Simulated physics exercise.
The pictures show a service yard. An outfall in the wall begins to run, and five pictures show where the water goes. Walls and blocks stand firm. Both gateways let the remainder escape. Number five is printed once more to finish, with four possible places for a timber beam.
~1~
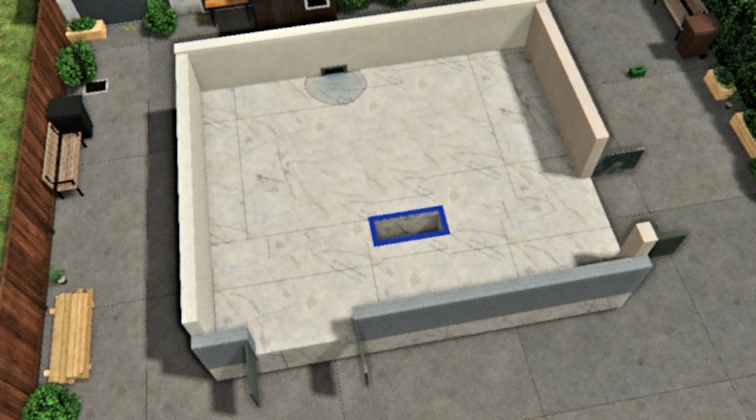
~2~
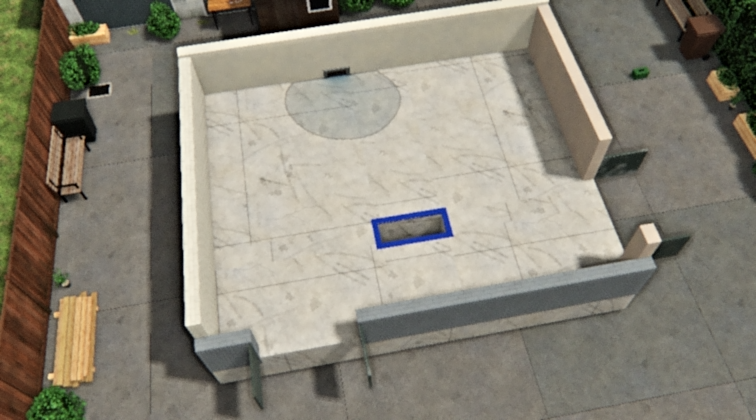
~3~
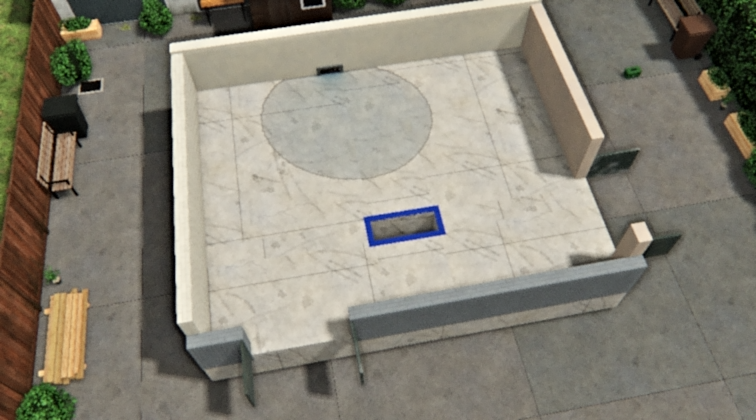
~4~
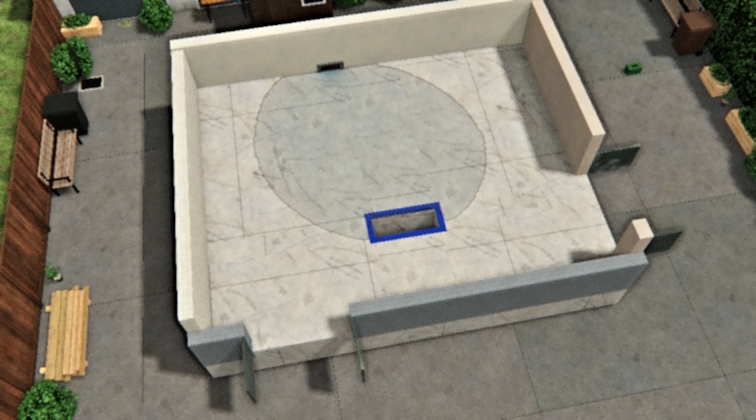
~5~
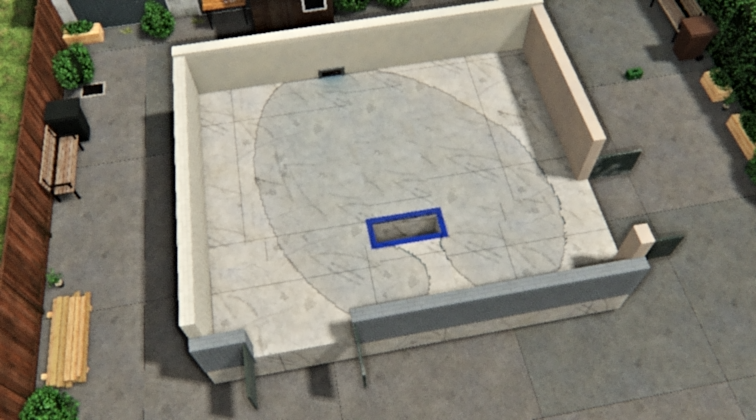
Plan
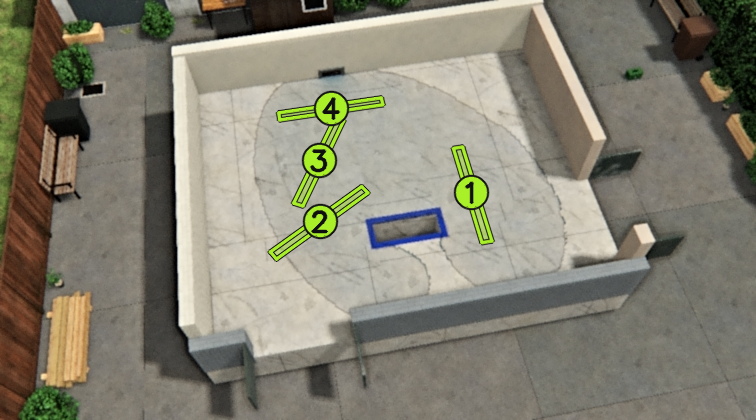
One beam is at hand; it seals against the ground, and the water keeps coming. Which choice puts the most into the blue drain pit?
Take 1.
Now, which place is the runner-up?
Here it is place 2.
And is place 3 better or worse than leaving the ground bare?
It is worse.
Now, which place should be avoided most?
4 it is.
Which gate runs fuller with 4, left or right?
The right one.
On the marked copy, 1 from (486, 241) to (457, 147); 2 from (273, 255) to (364, 189); 3 from (298, 204) to (339, 119); 4 from (279, 116) to (382, 101).
If 1 is chosen, about 39 % of the stream runs into the blue drain pit, about 60 % out by the gates.
If 2 is chosen, about 28 % of the stream runs into the blue drain pit, about 71 % out by the gates.
If 3 is chosen, about 19 % of the stream runs into the blue drain pit, about 81 % out by the gates.
If 4 is chosen, about 4 % of the stream runs into the blue drain pit, about 93 % out by the gates.
